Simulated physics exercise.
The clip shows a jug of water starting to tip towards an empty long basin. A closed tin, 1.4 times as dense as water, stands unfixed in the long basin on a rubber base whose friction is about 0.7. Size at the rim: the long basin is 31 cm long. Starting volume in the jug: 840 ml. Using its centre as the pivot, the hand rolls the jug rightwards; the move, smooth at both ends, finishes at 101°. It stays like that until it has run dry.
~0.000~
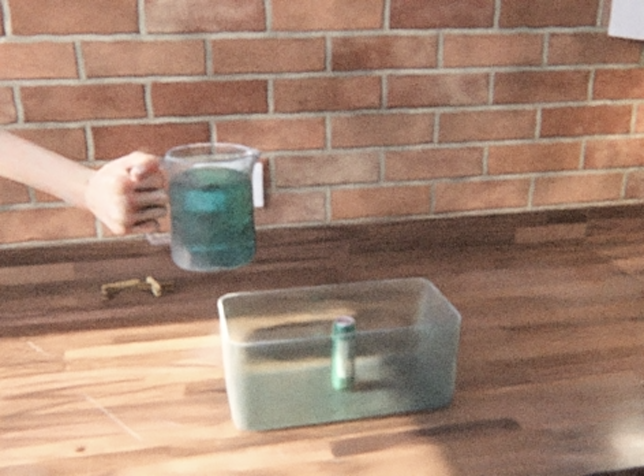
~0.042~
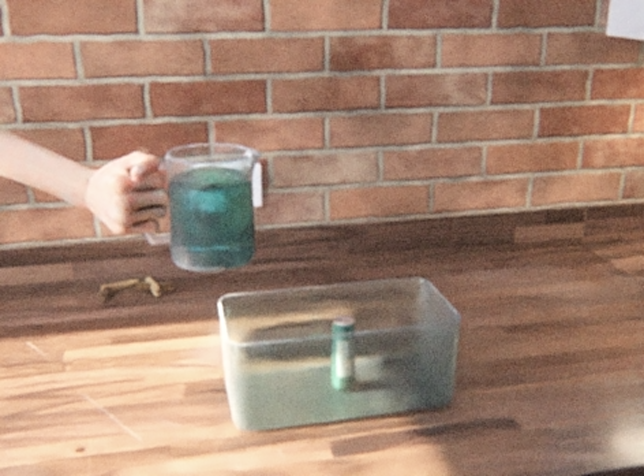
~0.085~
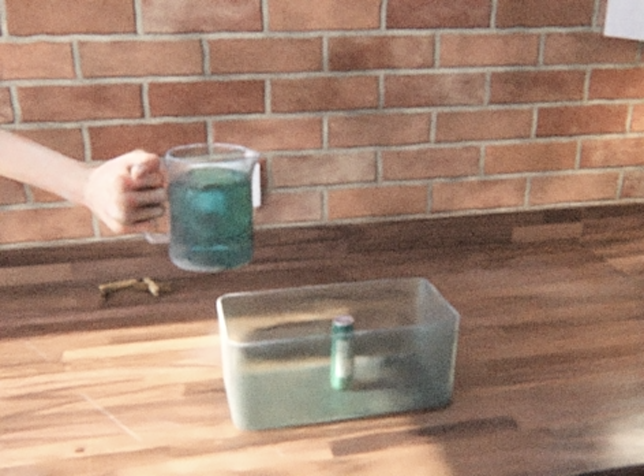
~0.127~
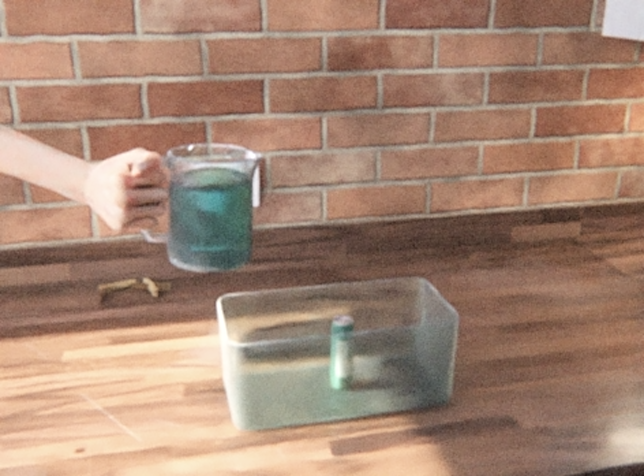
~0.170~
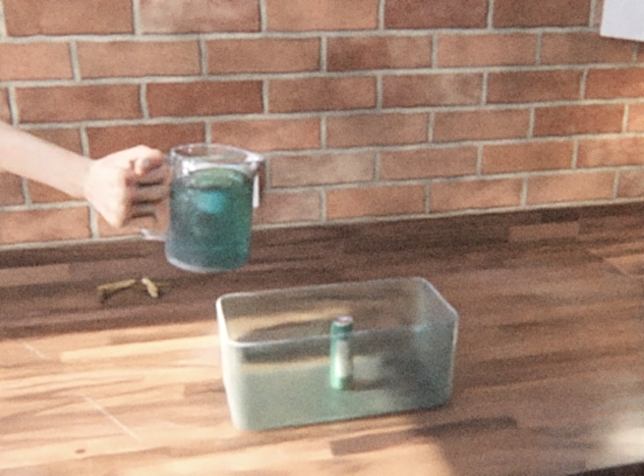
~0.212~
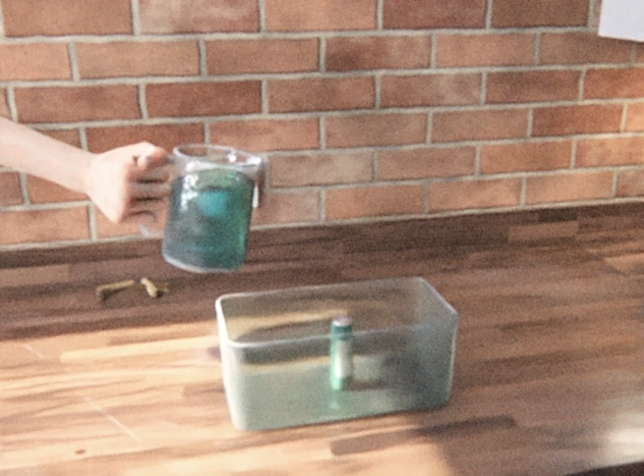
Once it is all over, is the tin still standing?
No.
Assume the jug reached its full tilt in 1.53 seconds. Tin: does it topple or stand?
So the tin will tip over.
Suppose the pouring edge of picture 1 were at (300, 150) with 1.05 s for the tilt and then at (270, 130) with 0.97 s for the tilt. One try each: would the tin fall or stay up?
The tin stays vertical the first time and stays vertical the second time.
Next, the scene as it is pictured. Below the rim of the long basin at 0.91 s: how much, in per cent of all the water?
Looks like about 30 % of the whole amount.
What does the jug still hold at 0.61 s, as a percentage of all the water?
At that time about 92 in a hundred parts are still held.
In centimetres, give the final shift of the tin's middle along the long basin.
Shift of tin centre: Approx. 8.0 cm.
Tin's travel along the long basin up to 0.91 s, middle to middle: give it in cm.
Measured centre to centre, about 0 cm.
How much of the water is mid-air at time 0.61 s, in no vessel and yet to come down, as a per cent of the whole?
8 %.
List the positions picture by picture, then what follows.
The first picture shows tilt 0°; pouring edge (260, 152); surface from (170, 178) to (249, 173); the long basin's rim runs from (224, 321) to (444, 299); the tin's top is at (344, 323).
The second picture shows tilt 0°; pouring edge (260, 152); surface from (170, 178) to (249, 174).
The third picture shows tilt 2°; pouring edge (260, 154); surface from (170, 178) to (249, 174).
The fourth picture shows tilt 4°; pouring edge (262, 155); surface from (171, 178) to (250, 175).
The fifth picture shows tilt 6°; pouring edge (264, 158); surface from (172, 179) to (251, 175).
The sixth picture shows tilt 10°; pouring edge (267, 162); surface from (173, 180) to (253, 176).
After 0.61 s the tilt is 64° and 92 per cent is still to pour; the tin stands where it began.
After 0.91 s the tilt is 97° and 46 per cent is still to pour; the tin stands where it began.
After 1.22 s the tilt is 101° and 10 per cent is still to pour; the tin lies on its side.
After 1.55 s the tilt is 101° and 1 per cent is still to pour; the tin lies on its side.
In the end the tin lies on its side.
